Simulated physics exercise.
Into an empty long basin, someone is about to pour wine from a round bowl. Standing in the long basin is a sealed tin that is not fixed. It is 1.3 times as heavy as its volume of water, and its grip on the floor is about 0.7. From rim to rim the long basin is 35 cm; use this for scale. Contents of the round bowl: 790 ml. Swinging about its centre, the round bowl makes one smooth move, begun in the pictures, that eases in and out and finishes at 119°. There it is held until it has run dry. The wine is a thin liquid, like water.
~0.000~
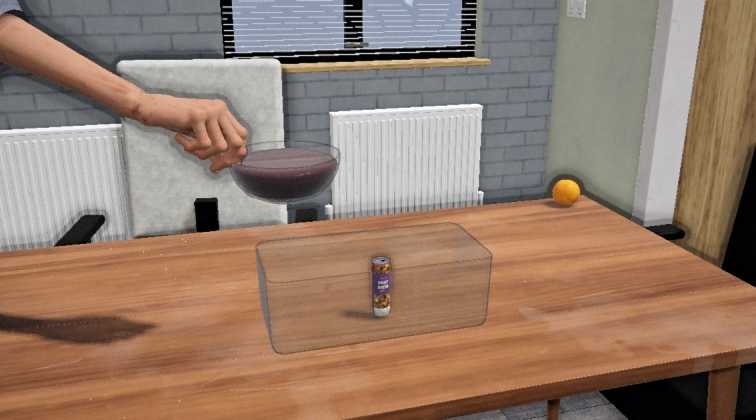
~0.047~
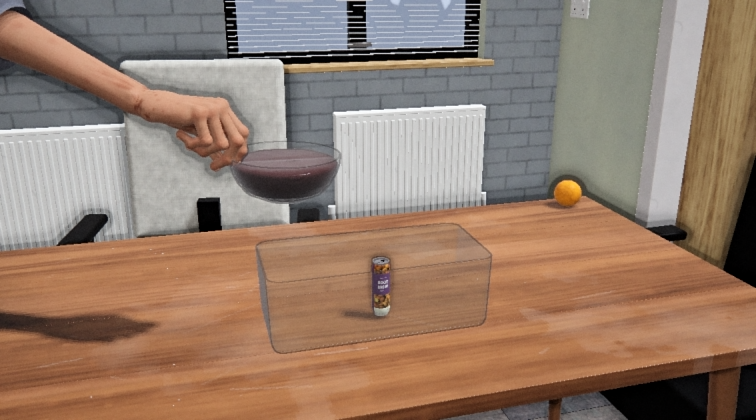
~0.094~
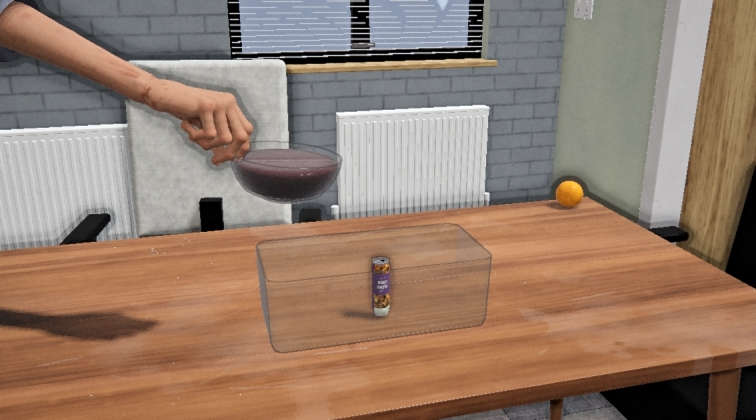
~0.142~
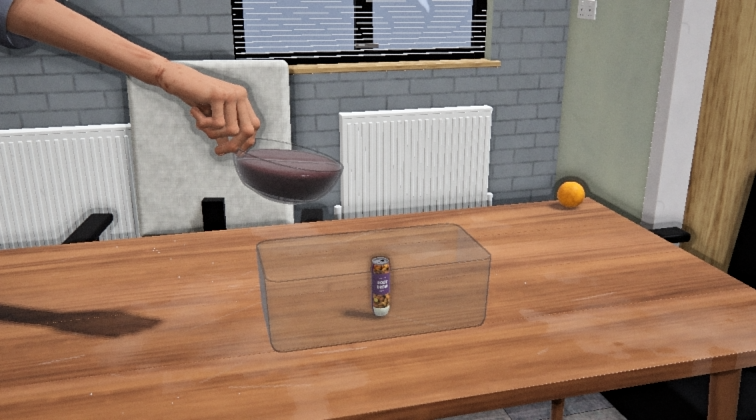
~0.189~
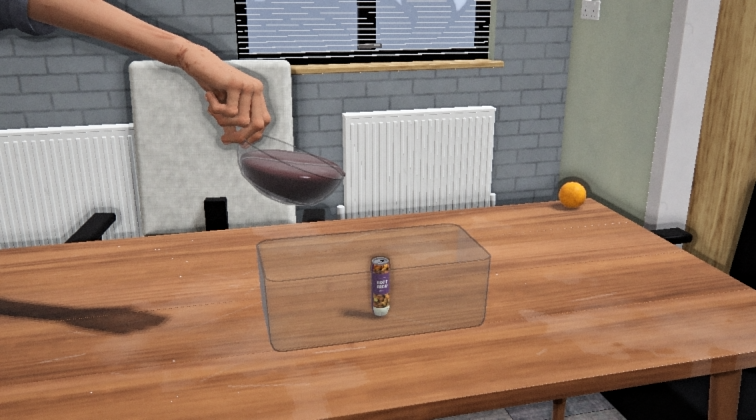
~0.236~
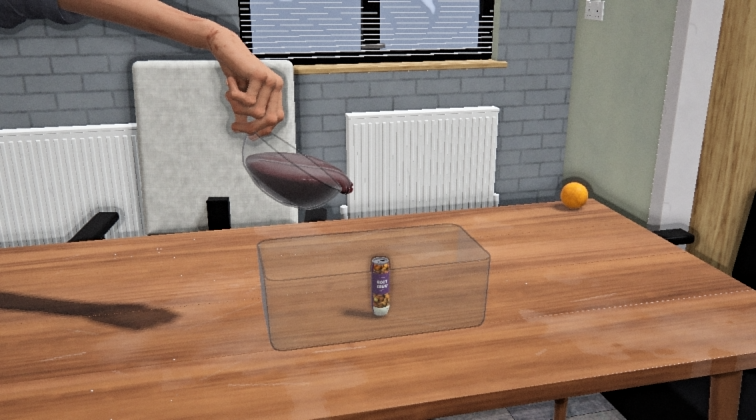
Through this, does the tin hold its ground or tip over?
The tin tips over.
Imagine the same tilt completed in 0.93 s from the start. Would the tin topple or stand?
It stays steady, then.
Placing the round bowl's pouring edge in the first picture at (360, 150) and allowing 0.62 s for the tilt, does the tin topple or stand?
Then the tin remains standing.
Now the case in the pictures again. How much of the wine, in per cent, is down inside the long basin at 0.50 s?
Close to 80 in a hundred.
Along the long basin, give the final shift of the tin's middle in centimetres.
Around 7.5 cm.
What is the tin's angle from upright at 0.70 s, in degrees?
About 20 degrees from upright.
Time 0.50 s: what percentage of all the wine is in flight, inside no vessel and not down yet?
Roughly 18 %.
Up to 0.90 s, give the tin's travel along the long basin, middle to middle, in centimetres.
The tin has gone some 7 cm.
After 0.50 s the tilt is 109° and 2 per cent is still to pour; the tin stands where it began.
After 0.70 s the tilt is 119° and 0 per cent is still to pour; the tin leans 22°.
After 0.90 s the tilt is 119° and 0 per cent is still to pour; the tin lies on its side.
After 1.12 s the tilt is 119° and 0 per cent is still to pour; the tin lies on its side.
In the end the tin lies on its side.
